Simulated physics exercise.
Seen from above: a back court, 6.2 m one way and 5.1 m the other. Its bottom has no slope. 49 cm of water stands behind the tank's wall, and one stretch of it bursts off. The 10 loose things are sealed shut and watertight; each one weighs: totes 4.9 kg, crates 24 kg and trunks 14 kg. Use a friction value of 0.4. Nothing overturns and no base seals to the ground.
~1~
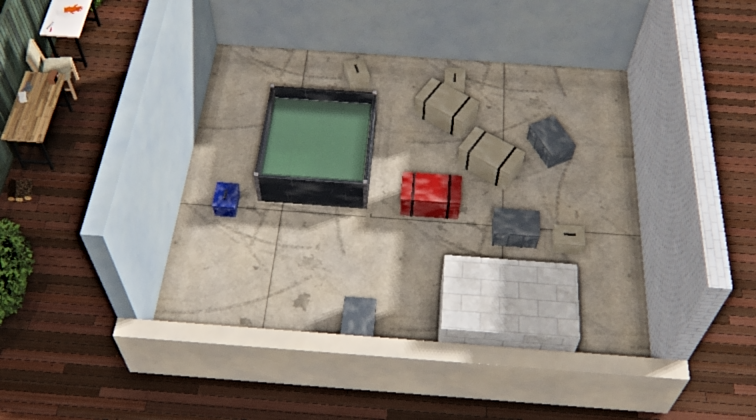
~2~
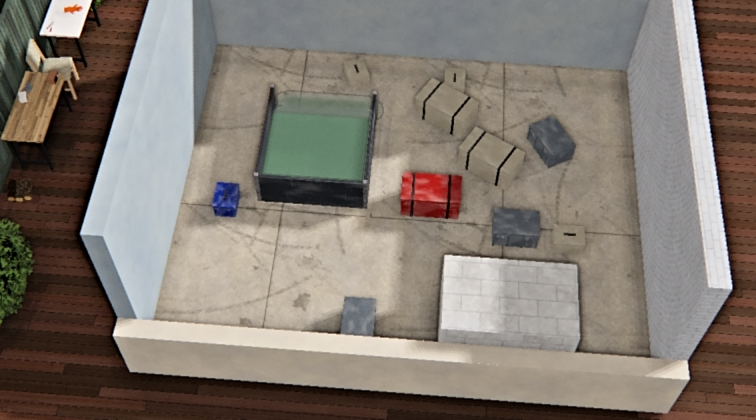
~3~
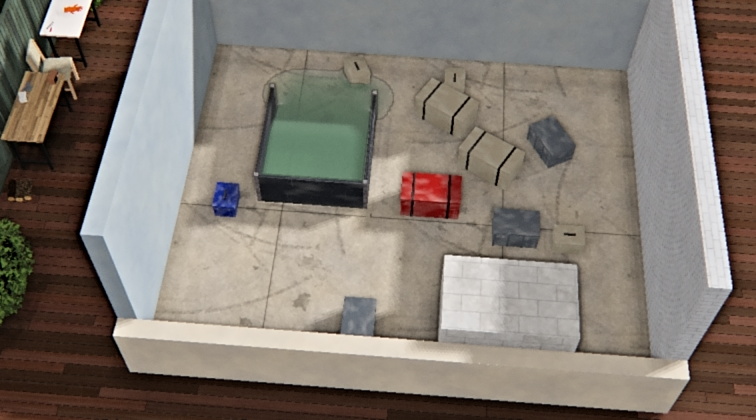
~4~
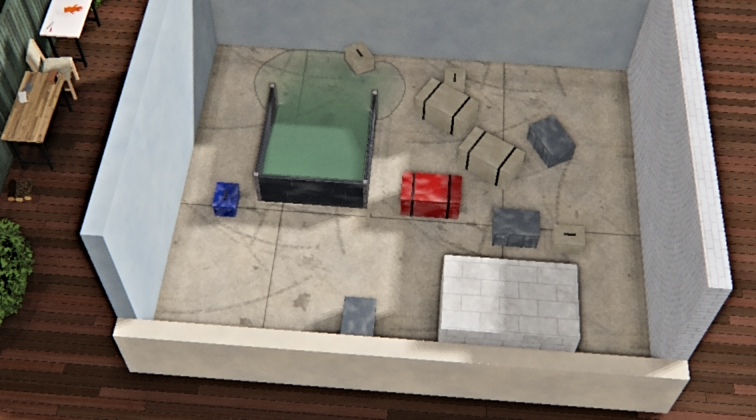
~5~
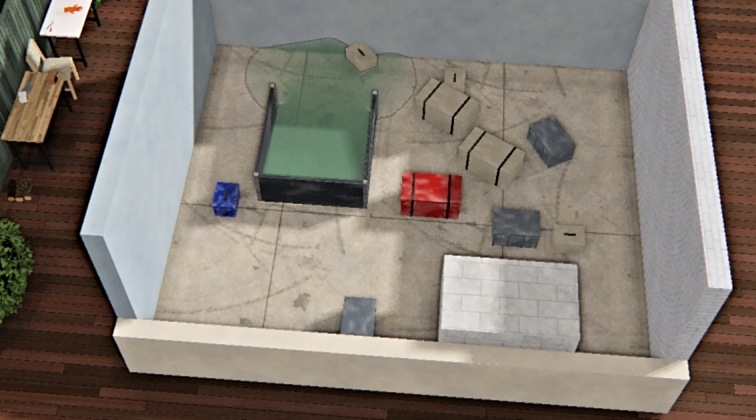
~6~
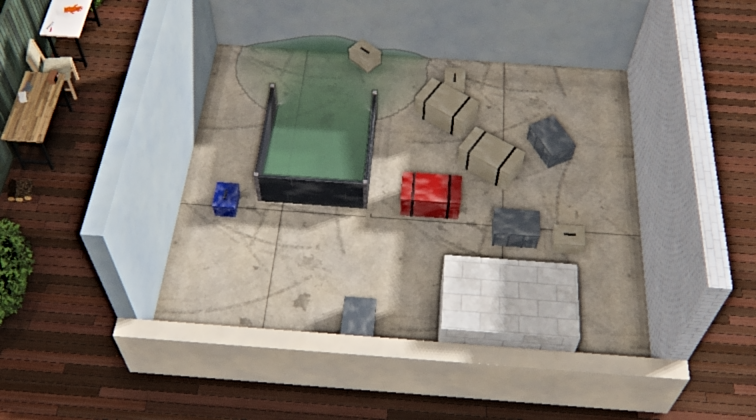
A dark-sided tank of green water lost its back wall, and the water spread out across the floor behind it, nudging a small tan crate slightly while the red trunk and blue tote stayed put.
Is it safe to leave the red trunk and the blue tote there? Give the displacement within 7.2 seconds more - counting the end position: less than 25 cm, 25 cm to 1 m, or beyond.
As I see it, red trunk: Almost still; blue tote: Long move.
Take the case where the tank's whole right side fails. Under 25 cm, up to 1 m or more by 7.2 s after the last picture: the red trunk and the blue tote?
The red trunk would be washed far off and the blue tote would remain almost still.
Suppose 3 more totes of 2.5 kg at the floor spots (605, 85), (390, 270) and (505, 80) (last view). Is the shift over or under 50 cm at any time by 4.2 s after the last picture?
First within, then within, then beyond.
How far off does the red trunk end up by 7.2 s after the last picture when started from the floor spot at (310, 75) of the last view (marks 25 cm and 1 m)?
Short answer: It drifts a great distance.
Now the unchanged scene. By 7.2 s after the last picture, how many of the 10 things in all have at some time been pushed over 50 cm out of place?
The answer here is 4.
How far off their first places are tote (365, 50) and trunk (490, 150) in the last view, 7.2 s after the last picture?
In that order: 400 cm, 0 cm.
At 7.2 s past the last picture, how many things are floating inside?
It comes to 1.
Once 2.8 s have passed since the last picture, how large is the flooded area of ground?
About 17 m2.
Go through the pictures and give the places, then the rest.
The red trunk at (431, 187), on the bottom; the blue tote at (226, 195) rests on the ground; 2.0 m2 under water; 0 of 10 have shifted, in the first picture.
The red trunk at (431, 187) rests on the ground; the blue tote at (226, 195) rests on the ground; water covers 2.7 m2; 0 of 10 have shifted, in the second picture.
The red trunk at (431, 187) rests on the ground; the blue tote at (226, 195), on the bottom; water covers 3.4 m2; 1 of 10 have shifted, in the third picture.
The red trunk at (431, 187) rests on the ground; the blue tote at (226, 195), on the bottom; 4.3 m2 under water; 1 of 10 have shifted, in the fourth picture.
The red trunk at (431, 187) rests on the ground; the blue tote at (226, 195) rests on the ground; water covers 4.9 m2; 1 of 10 have shifted, in the fifth picture.
The red trunk at (431, 187), on the bottom; the blue tote at (226, 195) rests on the ground; water covers 5.2 m2; 1 of 10 have shifted, in the sixth picture.
Then, 0.9 s after the last picture the red trunk is near (431, 187), 0.0 m from its start, aground; the blue tote is near (226, 195), 0.0 m from its start, aground; 1 afloat.
Then, 2.8 s after the last picture the red trunk is near (431, 187), 0.0 m from its start, aground; the blue tote is near (229, 266), 1.1 m from its start, aground; 1 afloat.
Then, 4.8 s after the last picture the red trunk is near (431, 187), 0.0 m from its start, aground; the blue tote is near (300, 318), 2.2 m from its start, afloat; 3 afloat.
Then, 7.2 s after the last picture the red trunk is near (431, 187), 0.0 m from its start, aground; the blue tote is near (372, 246), 2.1 m from its start, aground; 1 afloat.
